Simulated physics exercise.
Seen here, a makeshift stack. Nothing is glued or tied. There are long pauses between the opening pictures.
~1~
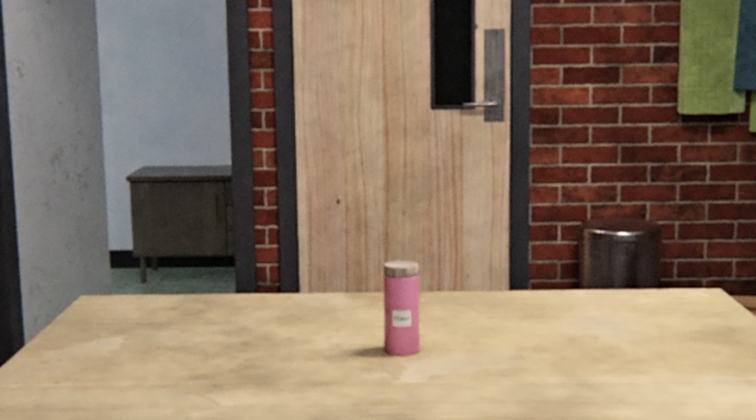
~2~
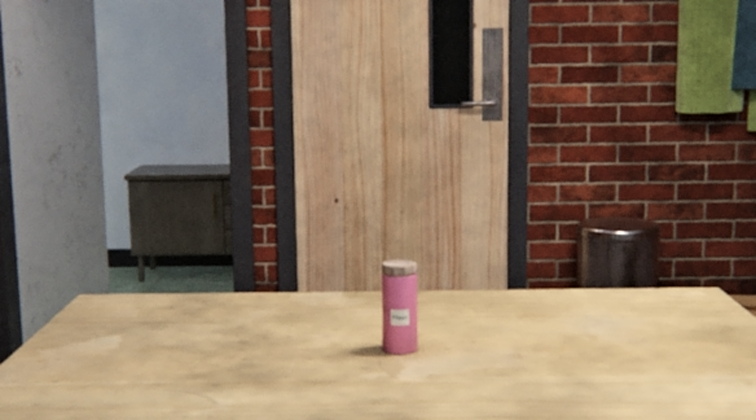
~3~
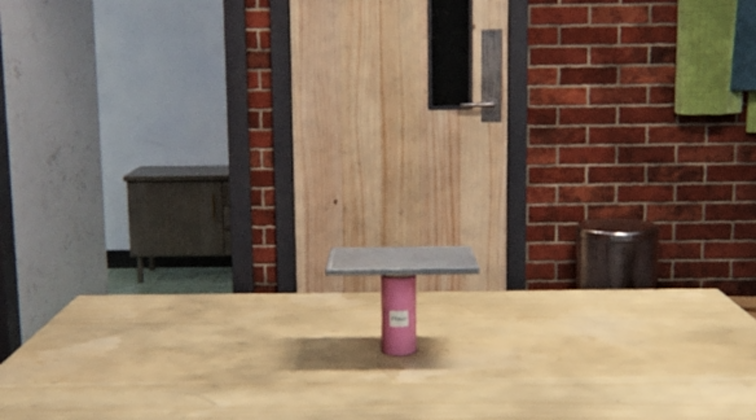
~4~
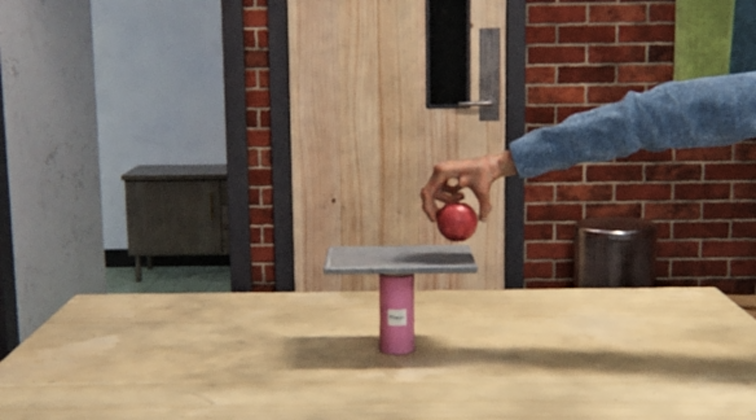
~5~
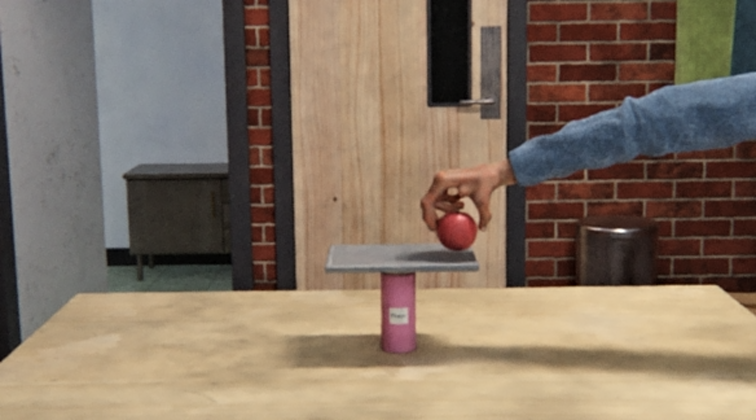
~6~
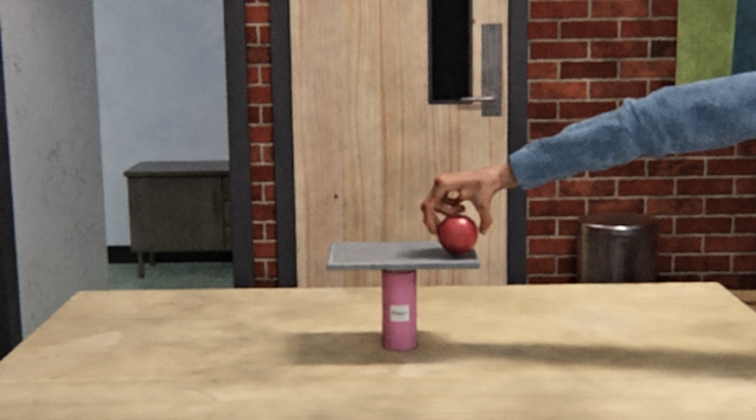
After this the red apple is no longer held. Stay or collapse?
As it turns out, it gives way.
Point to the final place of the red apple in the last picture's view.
At about (476, 332).
Then, 0.30 s on from there, red apple now fallen; grey lid turned 40° from how it was put.
Then, 0.40 s on from there, grey lid turned 75° from how it was put.
Then, 0.60 s on from there, grey lid now fallen.
Then, 0.80 s on from there, things are still on the move.
In the end, fallen, red apple and grey lid; pink jar unmoved. At the end, from the last picture's camera, red apple near (476, 332). The stack loses its balance.
